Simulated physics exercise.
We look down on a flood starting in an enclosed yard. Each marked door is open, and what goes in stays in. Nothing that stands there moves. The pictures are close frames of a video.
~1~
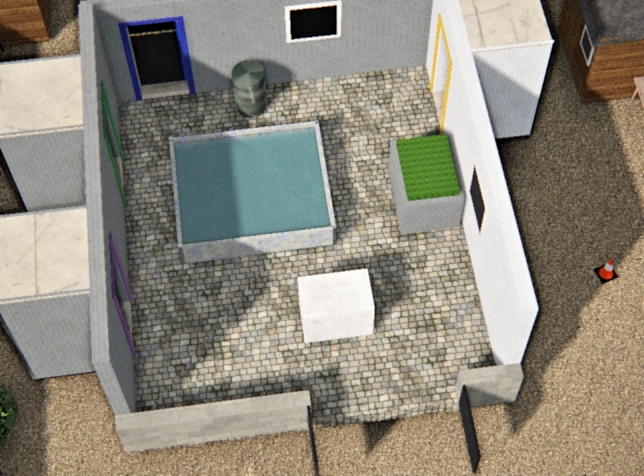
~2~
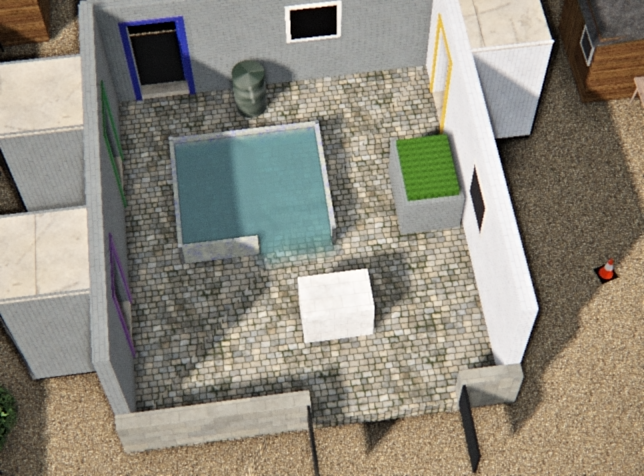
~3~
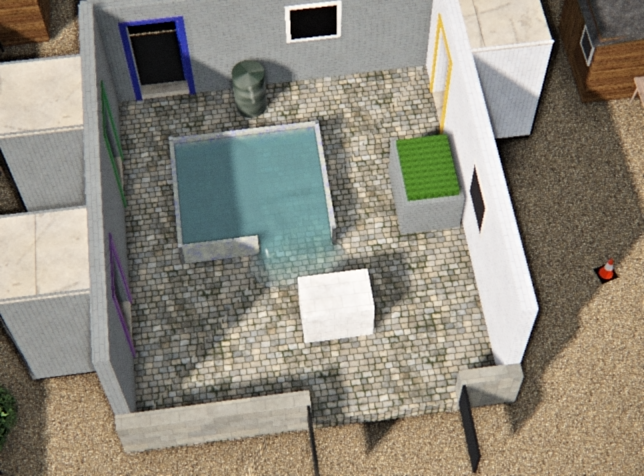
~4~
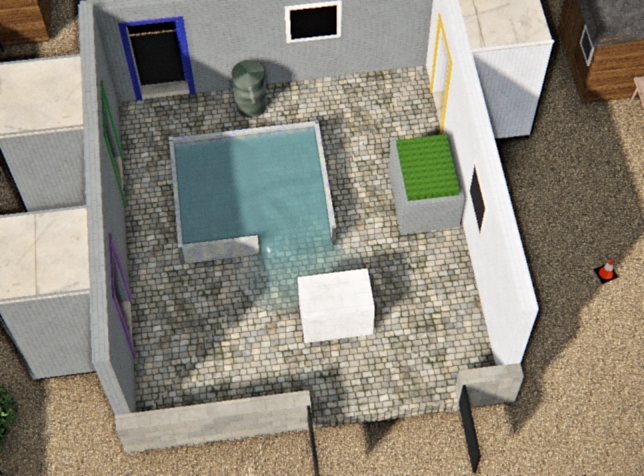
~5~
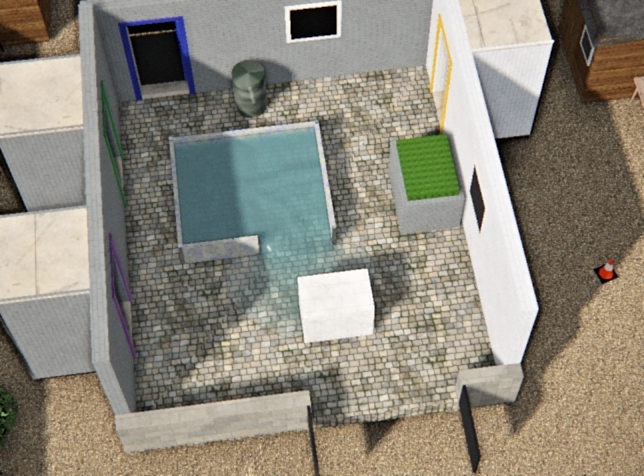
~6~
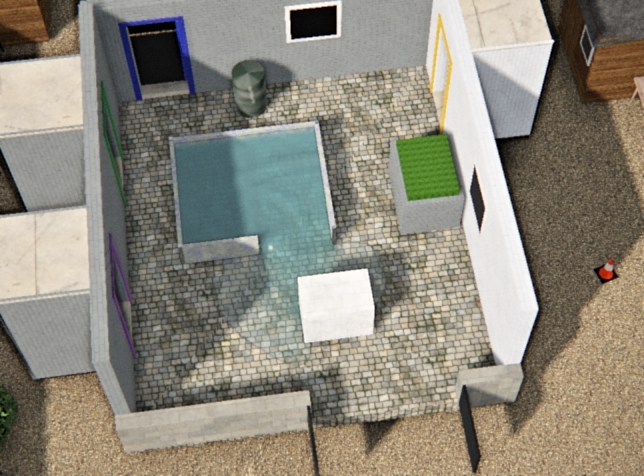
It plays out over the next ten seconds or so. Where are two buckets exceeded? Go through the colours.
The yellow door stays under that; the green door stays under that; the purple door stays under that; the blue door stays under that.
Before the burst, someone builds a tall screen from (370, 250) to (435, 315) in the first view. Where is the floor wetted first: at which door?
It is the purple-painted one.
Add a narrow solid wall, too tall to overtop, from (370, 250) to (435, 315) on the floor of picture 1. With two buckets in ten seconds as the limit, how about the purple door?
In short: Purple door stays under.
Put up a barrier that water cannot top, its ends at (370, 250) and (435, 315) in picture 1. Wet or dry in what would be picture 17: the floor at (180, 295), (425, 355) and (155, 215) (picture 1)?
In turn: Clear, flooded, dry.
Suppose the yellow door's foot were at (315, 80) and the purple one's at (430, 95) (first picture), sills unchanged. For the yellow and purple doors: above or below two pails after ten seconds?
Yellow door stays under; purple door takes less.
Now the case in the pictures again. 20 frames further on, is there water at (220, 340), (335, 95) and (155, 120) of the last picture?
As listed: Under water, clear, clear.
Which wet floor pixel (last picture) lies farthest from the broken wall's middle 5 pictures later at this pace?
I would point to (250, 416).
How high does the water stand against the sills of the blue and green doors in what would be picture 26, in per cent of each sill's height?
Roughly 0 per cent, then 0 per cent.
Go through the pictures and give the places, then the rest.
In the first frame, still water in the water tank at (251, 185).
In the second frame, water pours out at (295, 242) and has run to (260, 262).
In the third frame, the front is at a hidden place, out from the gap at (295, 243).
In the fourth frame, the front is at (280, 309), out from the gap at (295, 243).
In the fifth frame, water pours out at (295, 243) and has run to (291, 333).
In the sixth frame, water pours out at (295, 243) and has run to (294, 359).
A moment on, water covers 20 % of the floor; the yellow door not reached, the green door not reached, the purple door not reached, the blue door not reached.
Next, water covers 35 % of the floor; the yellow door not reached, the green door not reached, the purple door not reached, the blue door not reached.
Then, water covers 45 % of the floor; the yellow door wet at the sill, nothing in, the green door not reached, the purple door wet at the sill, nothing in, the blue door not reached.
Later, water covers 70 % of the floor; the yellow door wet at the sill, nothing in, the green door wet at the sill, nothing in, the purple door under two buckets in, the blue door not reached.
In the end, water covers 90 % of the floor; the yellow door wet at the sill, nothing in, the green door wet at the sill, nothing in, the purple door under two buckets in, the blue door wet at the sill, nothing in.
